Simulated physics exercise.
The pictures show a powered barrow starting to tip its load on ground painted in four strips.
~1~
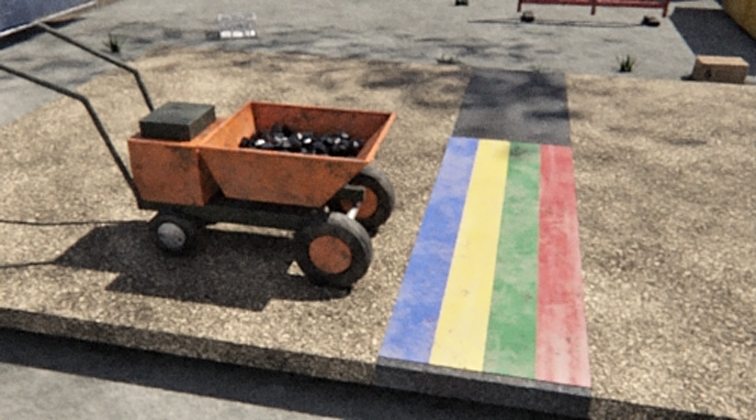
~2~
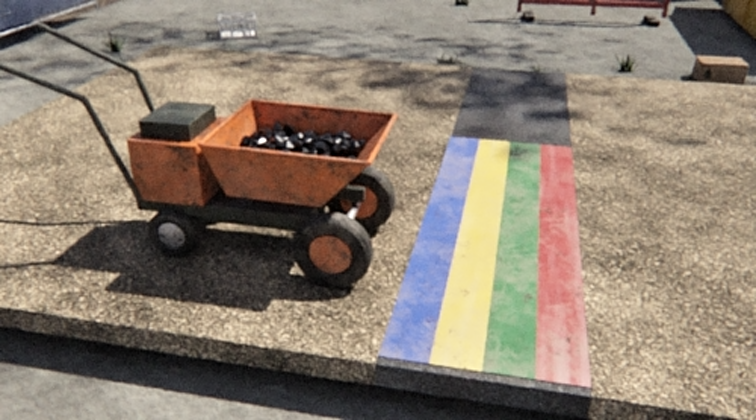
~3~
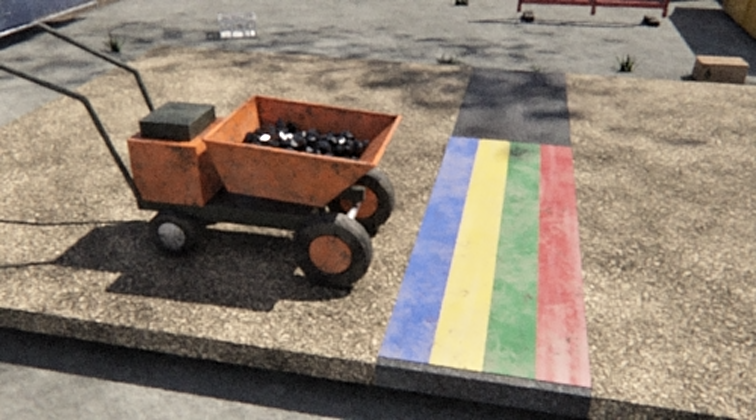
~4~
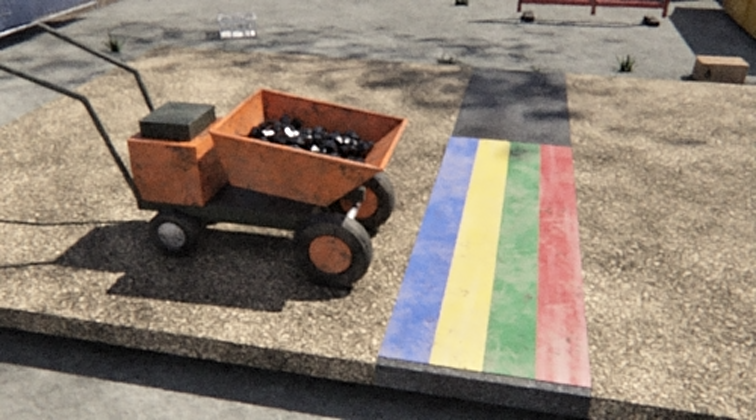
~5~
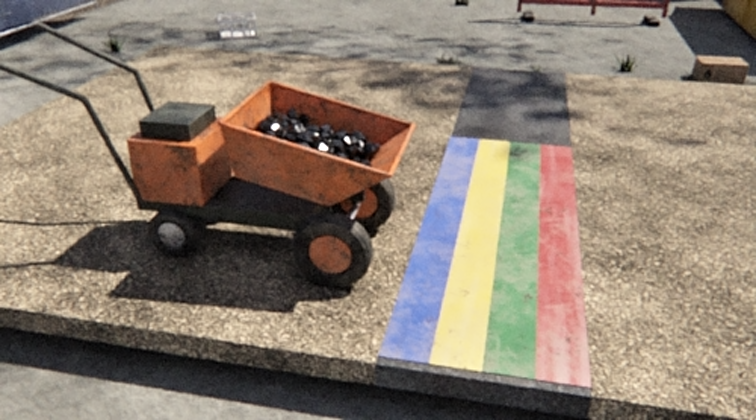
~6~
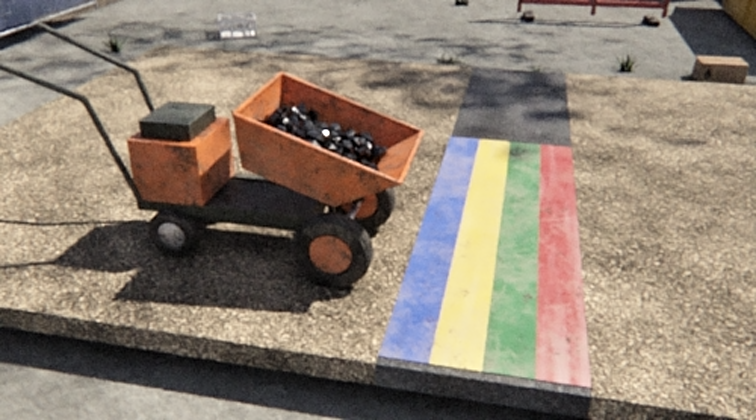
An orange barrow's skip of black lumps tilts gradually rightward beside four painted strips.
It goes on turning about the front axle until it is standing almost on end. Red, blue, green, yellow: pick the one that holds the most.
Pick: Yellow.
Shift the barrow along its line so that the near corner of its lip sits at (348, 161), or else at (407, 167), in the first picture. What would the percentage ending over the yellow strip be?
Approximately 40 per cent and 20 per cent, in that order.
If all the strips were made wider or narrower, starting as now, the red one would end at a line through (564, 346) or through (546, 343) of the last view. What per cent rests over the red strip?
Shares: 20 %; then 20 %.
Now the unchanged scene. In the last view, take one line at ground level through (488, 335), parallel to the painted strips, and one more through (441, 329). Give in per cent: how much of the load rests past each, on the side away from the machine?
Estimate, first then second: 40 %, 80 %.
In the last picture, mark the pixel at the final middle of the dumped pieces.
About pixel (491, 266).
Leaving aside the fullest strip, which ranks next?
Number two is the green one.
Soon after the last picture, skip tipped steeply; all in the skip.
A little later, skip tipped steeply; most in the skip; a stray few over the blue strip; a small part over the yellow strip; a stray few over the green strip.
Later still, skip tipped right over; a small part in the skip; a small part over the blue strip; about half over the yellow strip; about a third over the green strip; a small part over the red strip; a stray few off the paint.
At rest, skip tipped right over; a stray few in the skip; a small part over the blue strip; about half over the yellow strip; about a third over the green strip; a small part over the red strip; a stray few off the paint.
